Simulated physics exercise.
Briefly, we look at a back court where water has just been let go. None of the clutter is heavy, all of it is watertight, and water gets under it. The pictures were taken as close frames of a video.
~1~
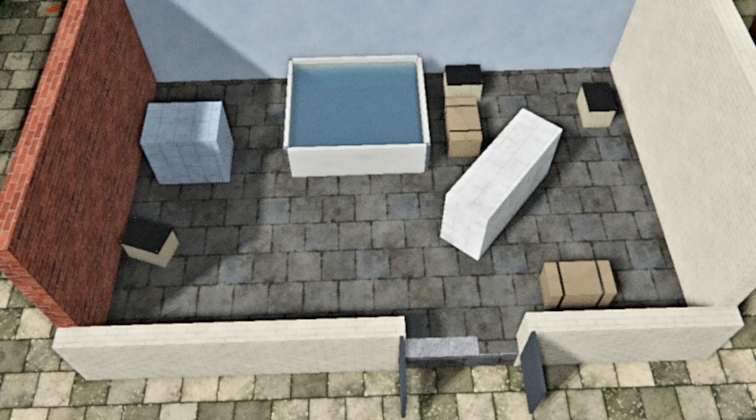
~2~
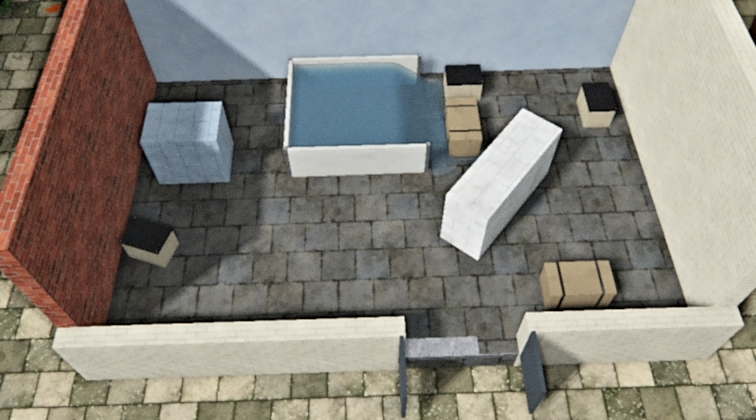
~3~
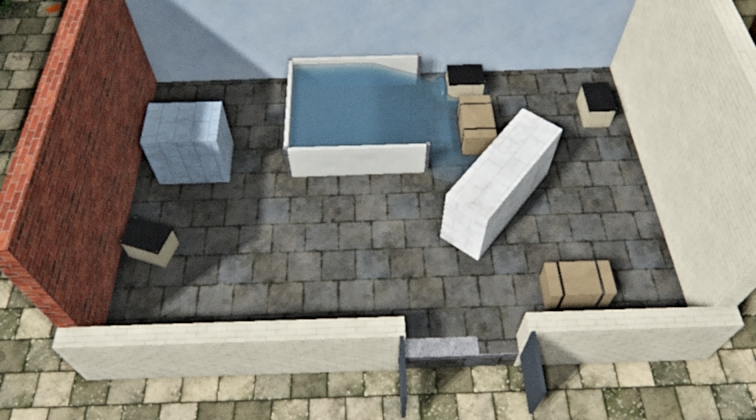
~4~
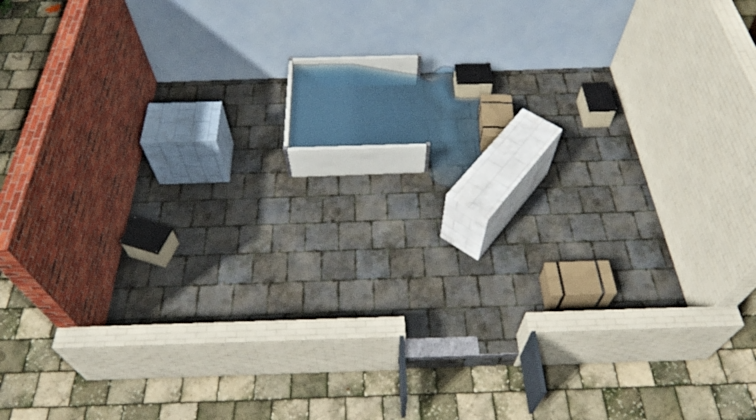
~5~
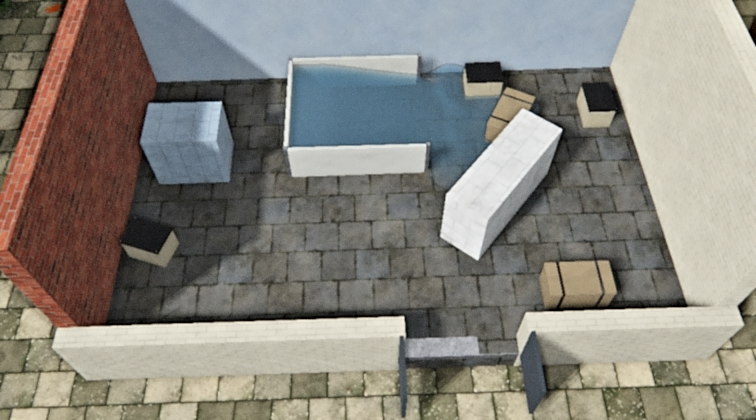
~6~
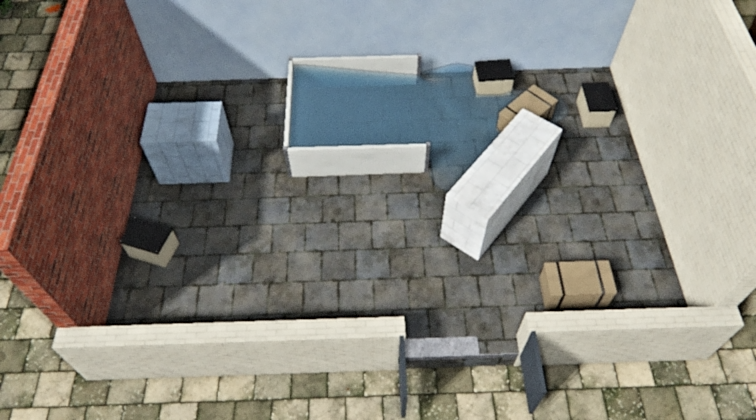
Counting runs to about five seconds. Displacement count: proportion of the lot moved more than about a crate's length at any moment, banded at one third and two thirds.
Proportion: Two thirds or above.
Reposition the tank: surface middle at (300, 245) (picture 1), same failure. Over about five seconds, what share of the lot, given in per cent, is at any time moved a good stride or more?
It works out at about 60 percent.
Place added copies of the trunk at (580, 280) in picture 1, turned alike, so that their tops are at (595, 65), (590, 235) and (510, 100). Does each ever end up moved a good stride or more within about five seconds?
Each in turn: Pushed clear, pushed clear, pushed clear.
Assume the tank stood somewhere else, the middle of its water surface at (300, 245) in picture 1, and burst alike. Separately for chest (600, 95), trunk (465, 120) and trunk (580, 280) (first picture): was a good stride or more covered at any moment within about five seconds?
First displaced far, then displaced far, then displaced far.
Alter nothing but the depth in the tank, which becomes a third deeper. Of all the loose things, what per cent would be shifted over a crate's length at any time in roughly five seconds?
Close to 80 % of the lot.
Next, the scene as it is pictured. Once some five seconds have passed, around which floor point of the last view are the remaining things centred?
Mean floor position: Approx. (464, 274) px, last view.
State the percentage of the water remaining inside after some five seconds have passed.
Close to 100 per cent, I think.
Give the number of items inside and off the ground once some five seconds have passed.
The count is 2.
A moment on, 2 of 5 are well off their spots; 1 afloat.
Next, 2 of 5 are well off their spots; 3 afloat.
Later, 3 of 5 are well off their spots; 3 afloat.
In the end, 4 of 5 are well off their spots, and 4 have been at some point; 2 afloat.
